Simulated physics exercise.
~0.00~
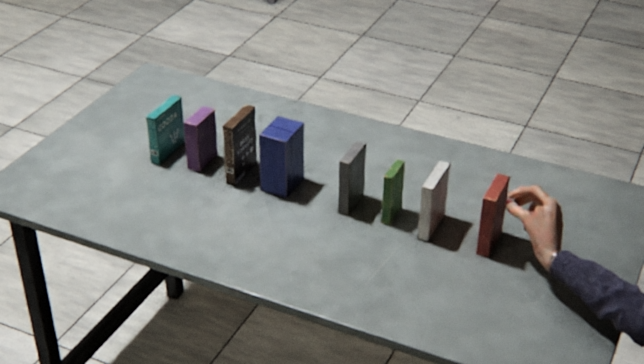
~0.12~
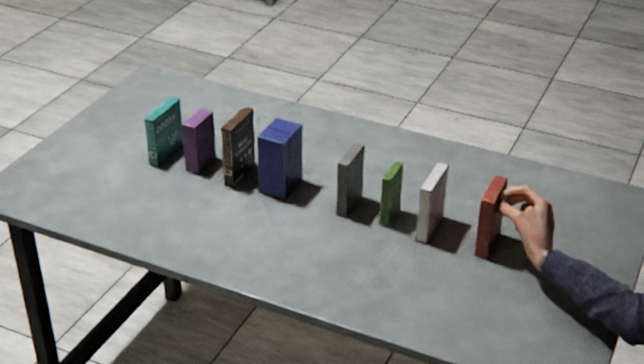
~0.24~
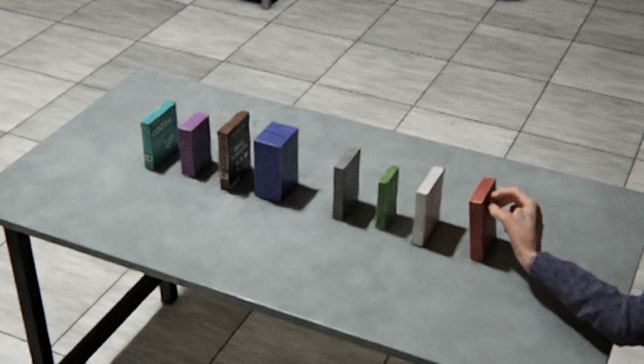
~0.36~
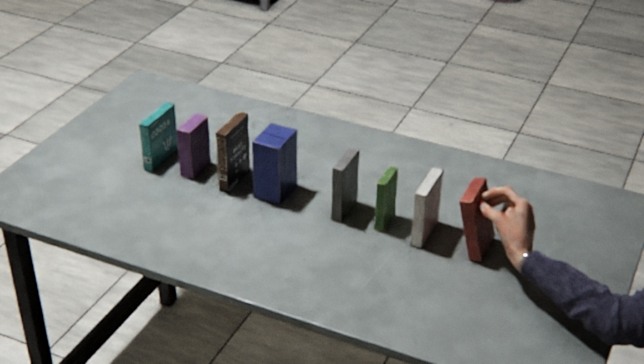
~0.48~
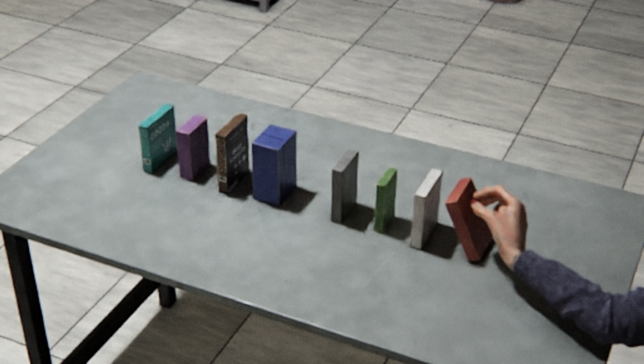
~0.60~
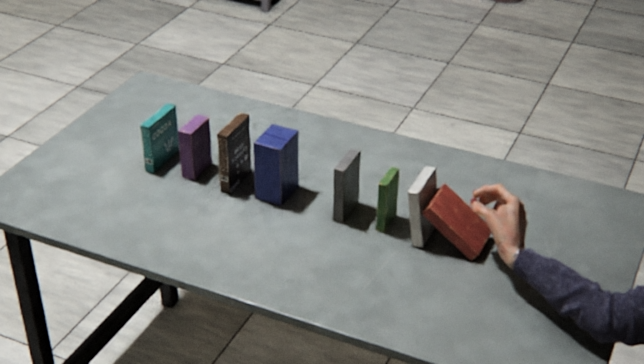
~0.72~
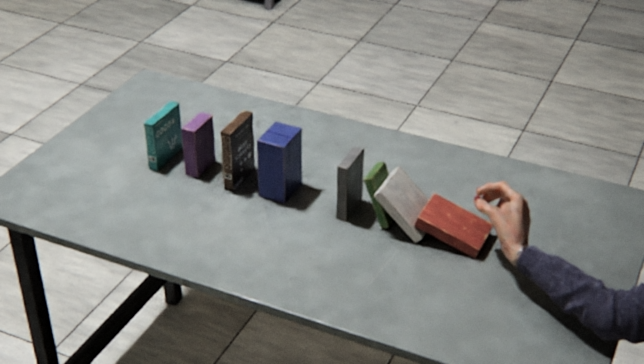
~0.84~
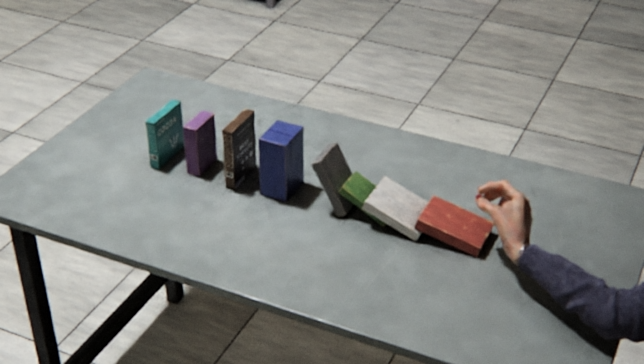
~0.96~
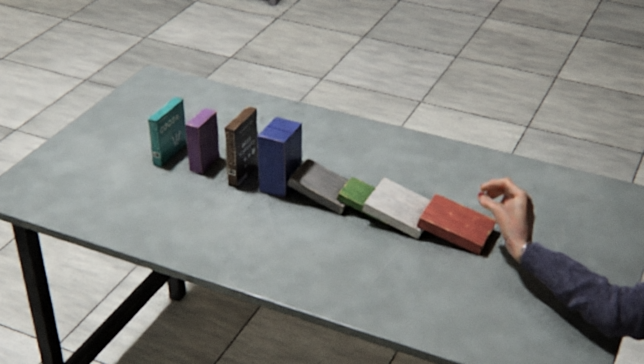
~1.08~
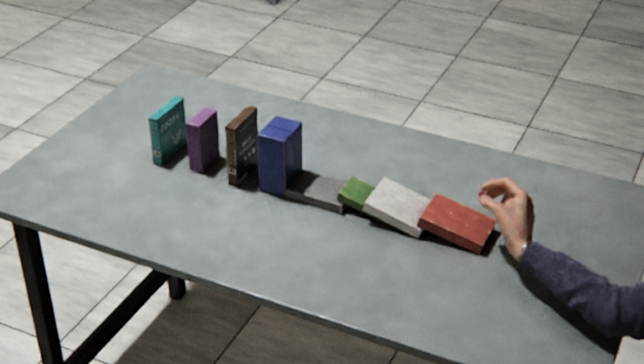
At first, a row of upright books and blocks stands on a grey table, with a hand touching the red one at the right end. The hand slowly pushes the red piece until it tips left, then stays back as it falls against the white block. The white block topples into the green one, which goes over toward the grey board. The grey board tips last and drops at the foot of the thick blue block. In the end, red, white, green and grey lie in a line, while the blue, brown, purple and turquoise pieces still stand.
